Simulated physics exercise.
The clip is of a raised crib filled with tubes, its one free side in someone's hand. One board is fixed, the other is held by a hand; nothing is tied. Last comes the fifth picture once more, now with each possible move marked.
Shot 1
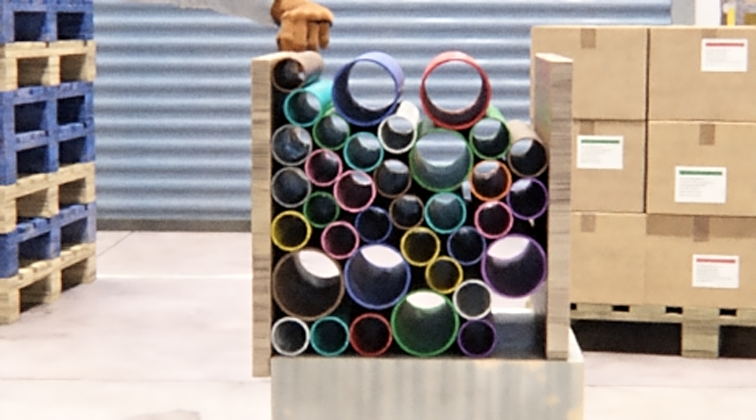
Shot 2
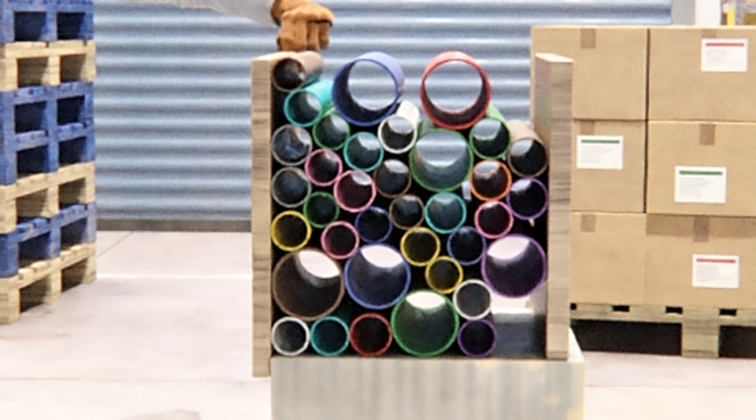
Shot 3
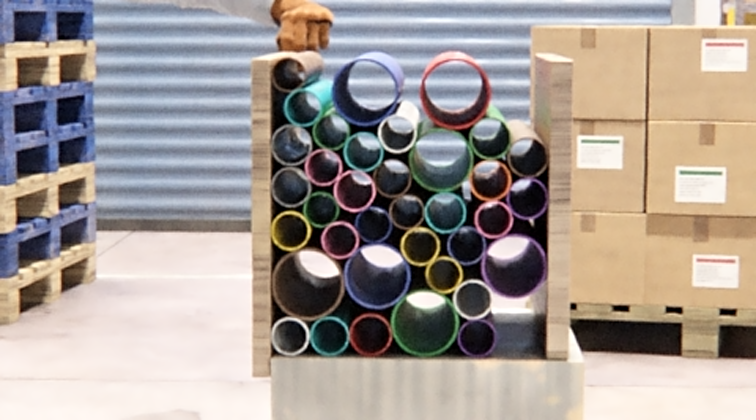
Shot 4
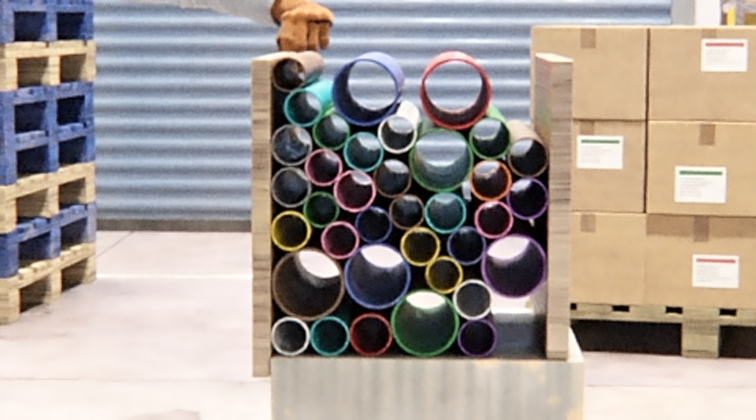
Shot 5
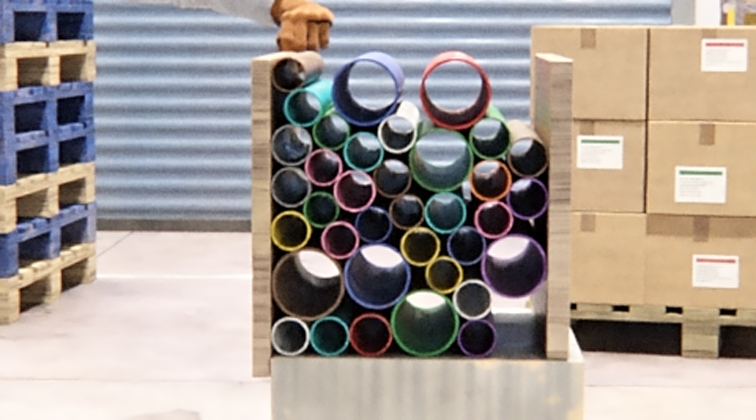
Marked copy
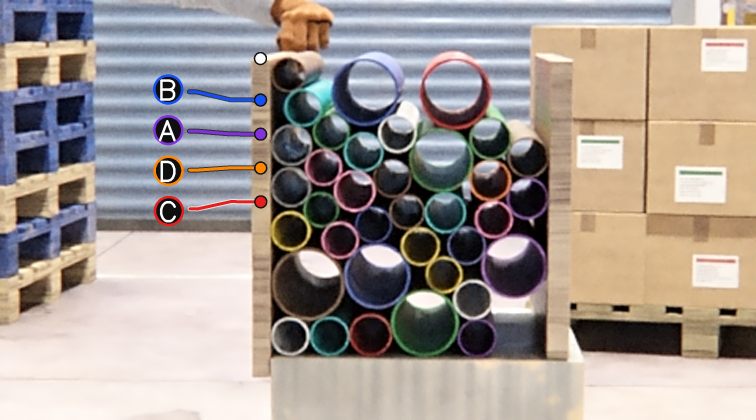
In a warehouse with stacked pallets and cardboard boxes, a raised crib between two side boards holds many open-ended tubes in various colours, while a brown-gloved hand rests at its upper left; nothing visibly moves.
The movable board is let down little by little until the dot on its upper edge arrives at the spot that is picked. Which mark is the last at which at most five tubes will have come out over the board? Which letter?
C is the limit.
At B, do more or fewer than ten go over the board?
It loses fewer than ten.
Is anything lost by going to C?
Yes.
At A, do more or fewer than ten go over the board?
It loses fewer than ten.
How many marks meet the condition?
The number is four.
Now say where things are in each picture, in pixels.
A brown tube (288, 74); side board (278, 200), in the first frame.
A brown tube (308, 284), in the second frame.
A pink tube (340, 240); a grey tube (291, 187), in the third frame.
A green tube (332, 132); a pink tube (494, 220), in the fourth frame.
A brown tube (528, 157); a brown tube (288, 74); side board (278, 200), in the fifth frame.
On the marked copy, A at (260, 134); B at (260, 100); C at (261, 202); D at (260, 168); the white dot at (260, 59).
With C. Early on, top of the board (271, 123).
Further on, top of the board (271, 197).
At the end, top of the board (271, 201), four out over the board.
As for the rest, A one out over the board; B none out over the board; D one out over the board.
